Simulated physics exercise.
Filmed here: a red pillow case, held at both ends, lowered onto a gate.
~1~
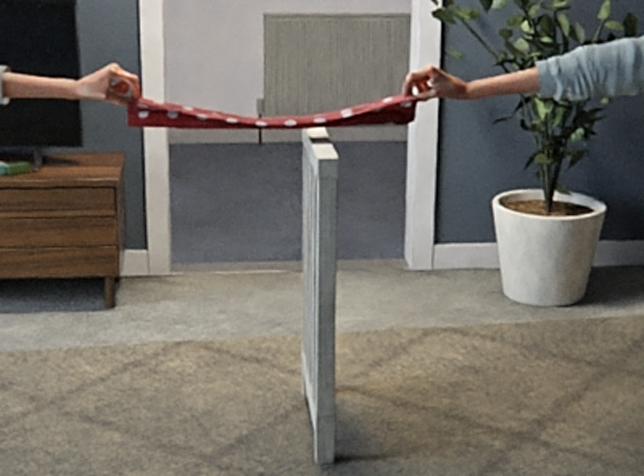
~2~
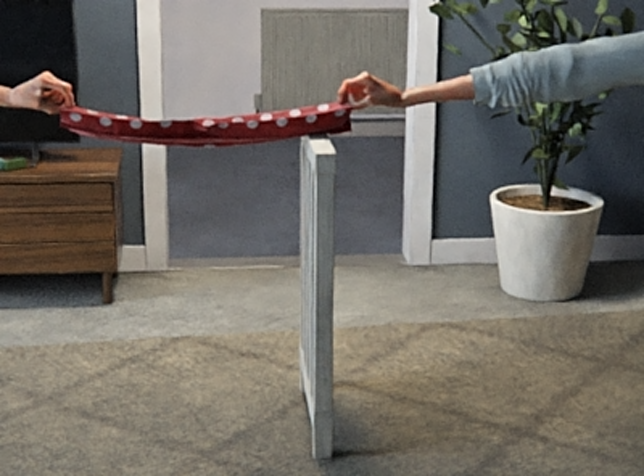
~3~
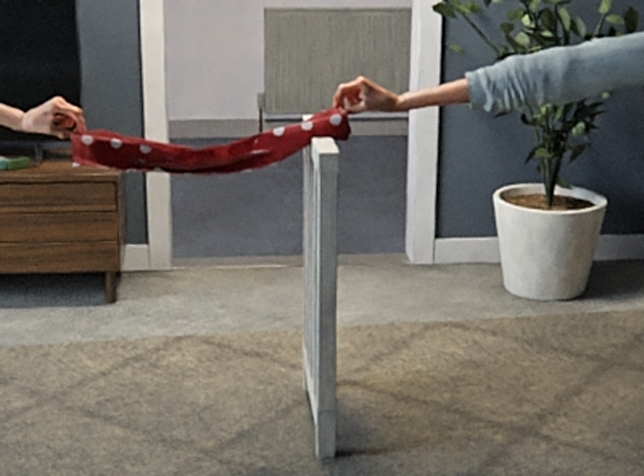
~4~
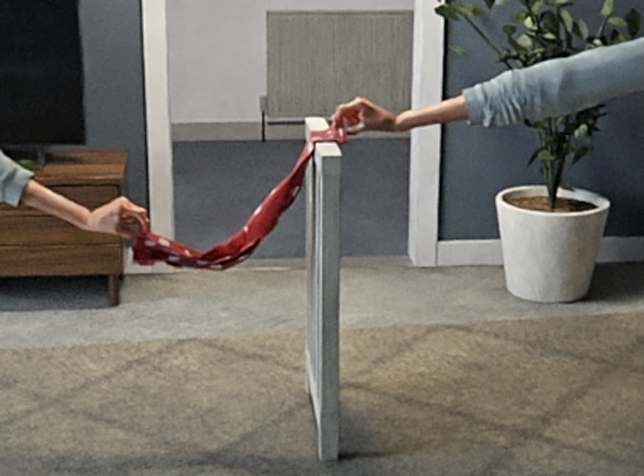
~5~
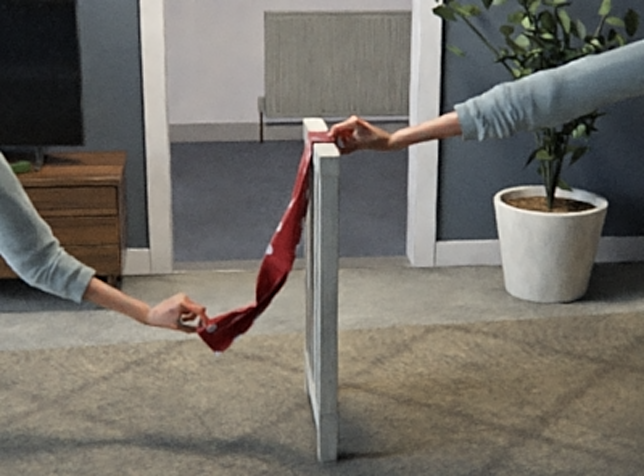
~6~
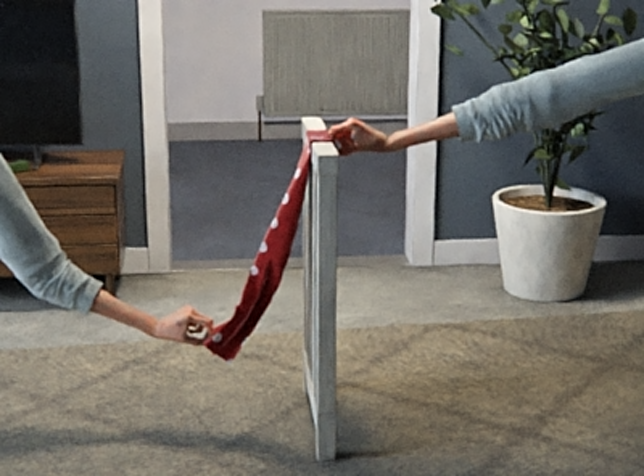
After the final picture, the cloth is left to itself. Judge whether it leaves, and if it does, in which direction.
It leaves toward the left.
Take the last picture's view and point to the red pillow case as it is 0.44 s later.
Estimated pixel: Around (276, 391).
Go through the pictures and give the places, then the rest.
Left end (134, 125); right end (411, 123); top of the gate (328, 163), in the first picture.
Left end (69, 128); right end (343, 123), in the second picture.
Left end (79, 166); right end (342, 141); top of the gate (329, 157), in the third picture.
Left end (138, 265); right end (339, 133), in the fourth picture.
Left end (221, 354); right end (334, 147), in the fifth picture.
Left end (232, 360); right end (334, 148); far more of it on the left, in the sixth picture.
Then, 0.22 s after the last picture, pillow case sliding left.
Then, 0.44 s after the last picture, pillow case clear of the top and falling near (276, 391).
Then, 0.68 s after the last picture, pillow case in a heap on the floor near (276, 425).
At rest, pillow case in a heap on the floor near (276, 426). The red pillow case falls on the left side.
